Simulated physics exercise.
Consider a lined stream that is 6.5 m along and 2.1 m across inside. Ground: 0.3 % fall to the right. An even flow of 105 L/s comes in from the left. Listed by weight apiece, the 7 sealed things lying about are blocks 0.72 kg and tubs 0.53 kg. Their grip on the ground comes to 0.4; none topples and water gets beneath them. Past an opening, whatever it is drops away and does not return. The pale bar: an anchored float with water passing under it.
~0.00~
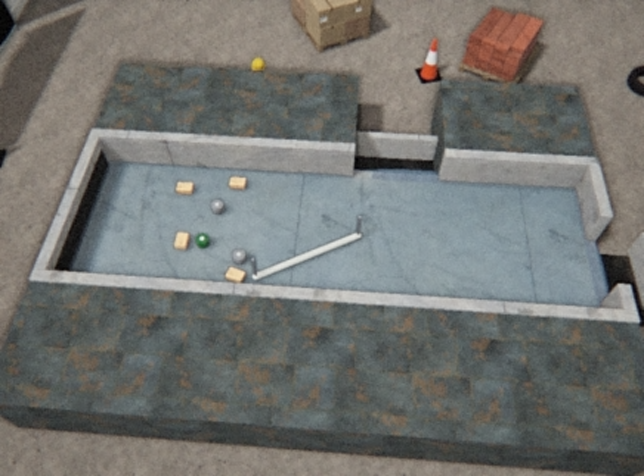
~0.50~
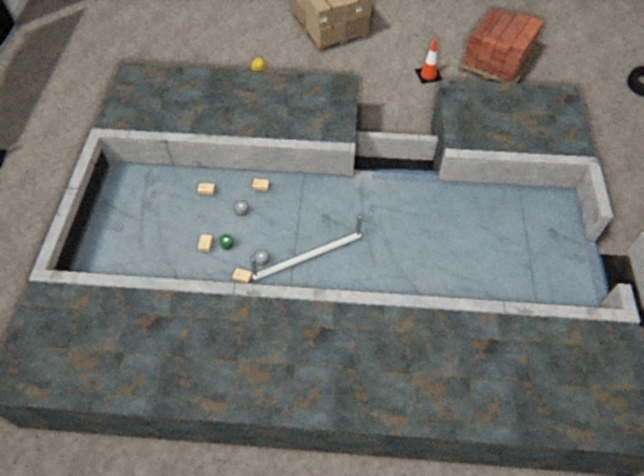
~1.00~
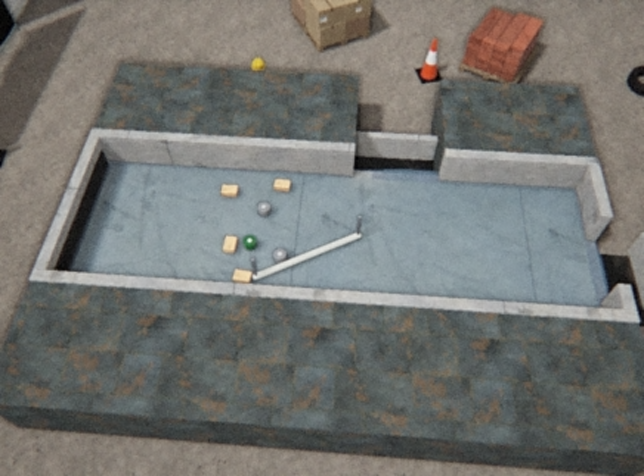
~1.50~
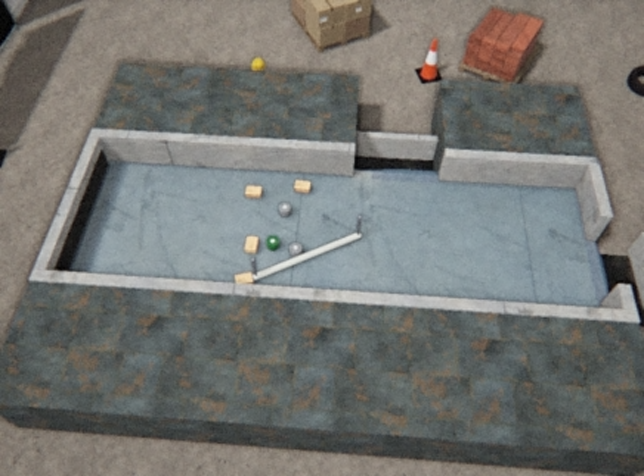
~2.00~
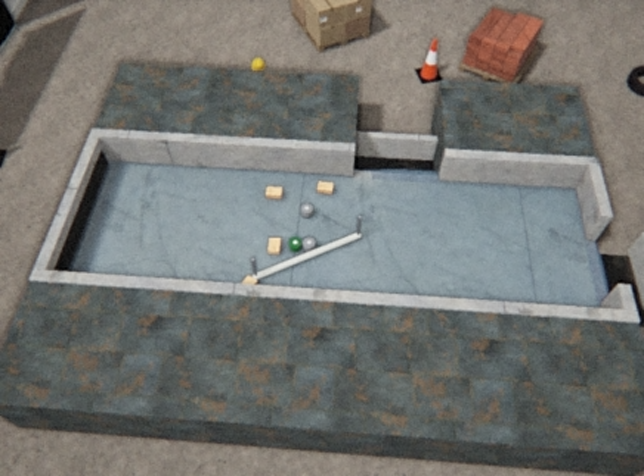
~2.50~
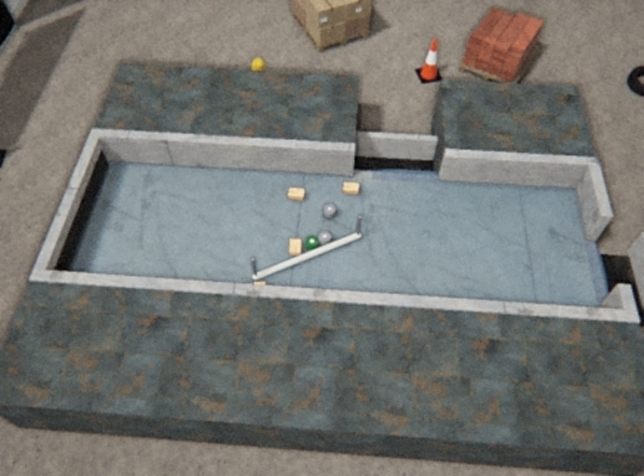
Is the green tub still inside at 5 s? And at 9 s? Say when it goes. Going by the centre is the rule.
Mid-window exit.
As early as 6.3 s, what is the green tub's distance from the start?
Around 300 cm from the start by that time.
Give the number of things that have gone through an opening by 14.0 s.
Count at that moment: 7.
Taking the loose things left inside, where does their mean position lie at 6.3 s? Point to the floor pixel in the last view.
It sits at about (411, 219).
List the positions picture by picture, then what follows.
The green tub at (202, 239) floats; about 1290 L in view; 0 of 7 have shifted, in the first frame.
The green tub at (226, 240) floats, 31 cm from its start; about 1300 L in view; 7 of 7 have shifted, in the second frame.
The green tub at (250, 241), afloat, 61 cm from its start; 9 cm deep round most things; 7 of 7 have shifted, in the third frame.
The green tub at (273, 241) floats, 90 cm from its start; about 1300 L in view; 7 of 7 have shifted, in the fourth frame.
The green tub at (295, 243) floats, 118 cm from its start; 9 cm deep round most things; 7 of 7 have shifted, in the fifth frame.
The green tub at (312, 241) floats, 139 cm from its start; 9 cm deep round most things; 7 of 7 have shifted, in the sixth frame.
After 3.5 s the green tub is near (341, 230), 1.8 m from its start, afloat; 1 of 7 are out; 6 afloat.
After 6.3 s the green tub is near (419, 191), 2.9 m from its start, afloat; 3 of 7 are out; 4 afloat.
After 10.0 s the green tub has gone out (at 7.2 s); 6 of 7 are out; 1 afloat.
After 14.0 s the green tub has gone out (at 7.2 s); 7 of 7 are out; 0 afloat.
